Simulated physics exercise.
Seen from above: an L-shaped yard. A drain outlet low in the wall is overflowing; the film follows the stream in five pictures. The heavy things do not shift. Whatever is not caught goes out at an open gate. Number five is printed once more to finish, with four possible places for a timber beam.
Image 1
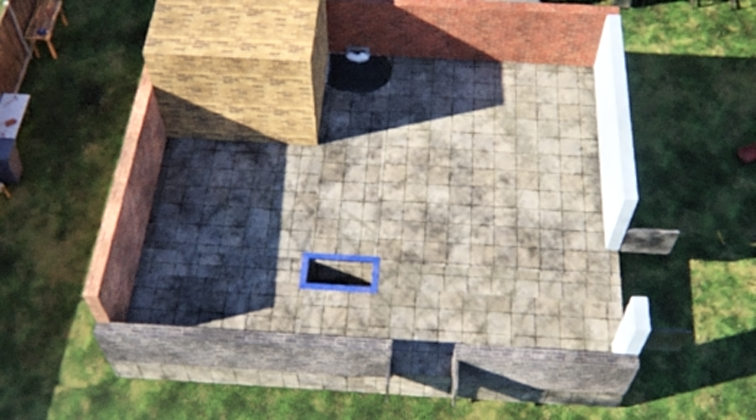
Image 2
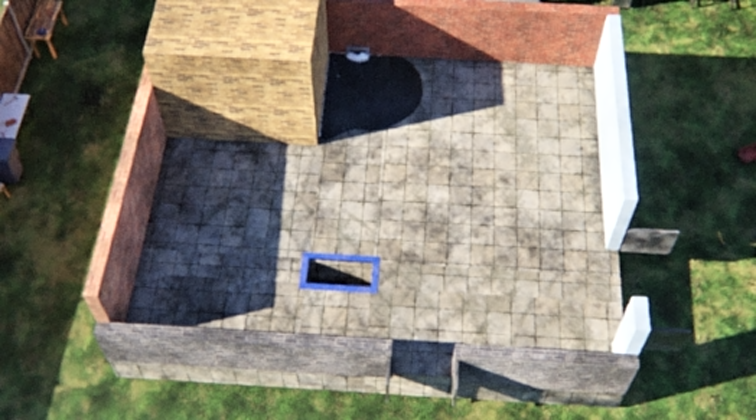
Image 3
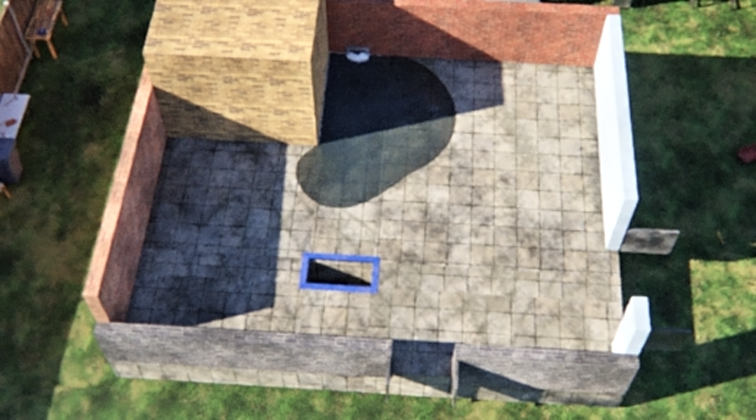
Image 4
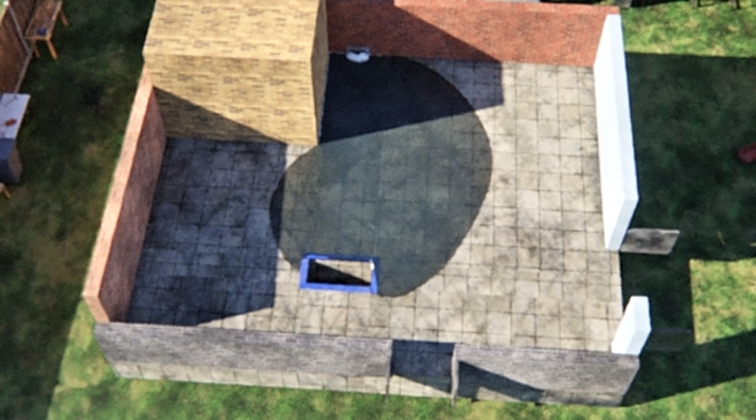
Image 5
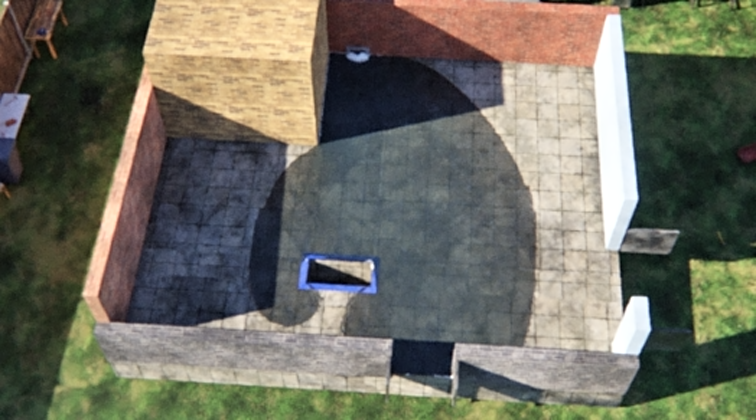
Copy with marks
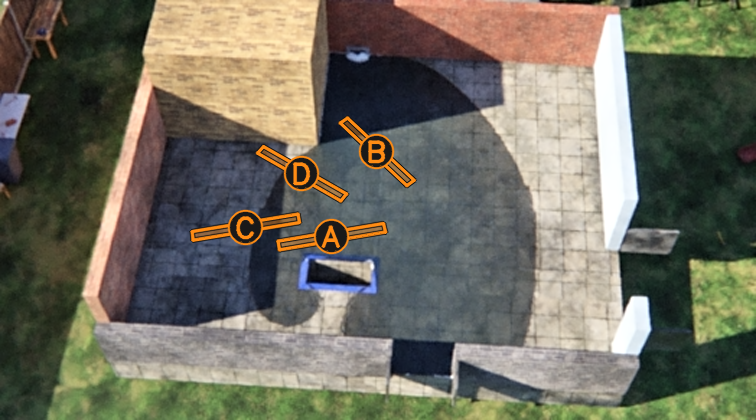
Dark water spread from beside a white outlet near the back wall of a walled, paved yard, widening across the slabs until it reached the blue-edged drain, then curled around it toward the front wall.
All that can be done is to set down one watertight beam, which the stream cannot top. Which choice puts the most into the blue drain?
The answer is place C.
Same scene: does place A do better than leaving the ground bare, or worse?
Place A is worse.
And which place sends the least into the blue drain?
It is A.
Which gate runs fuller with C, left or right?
More leaves on the left.
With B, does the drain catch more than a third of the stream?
No.
In orange, A from (278, 245) to (384, 227); B from (343, 120) to (410, 182); C from (192, 235) to (298, 218); D from (260, 149) to (343, 197).
If A is chosen, next to none of the stream goes into the blue drain, about 96 % out by the gates.
If B is chosen, about 21 % of the stream goes into the blue drain, about 77 % out by the gates.
If C is chosen, about 34 % of the stream goes into the blue drain, about 63 % out by the gates.
If D is chosen, about 16 % of the stream goes into the blue drain, about 82 % out by the gates.
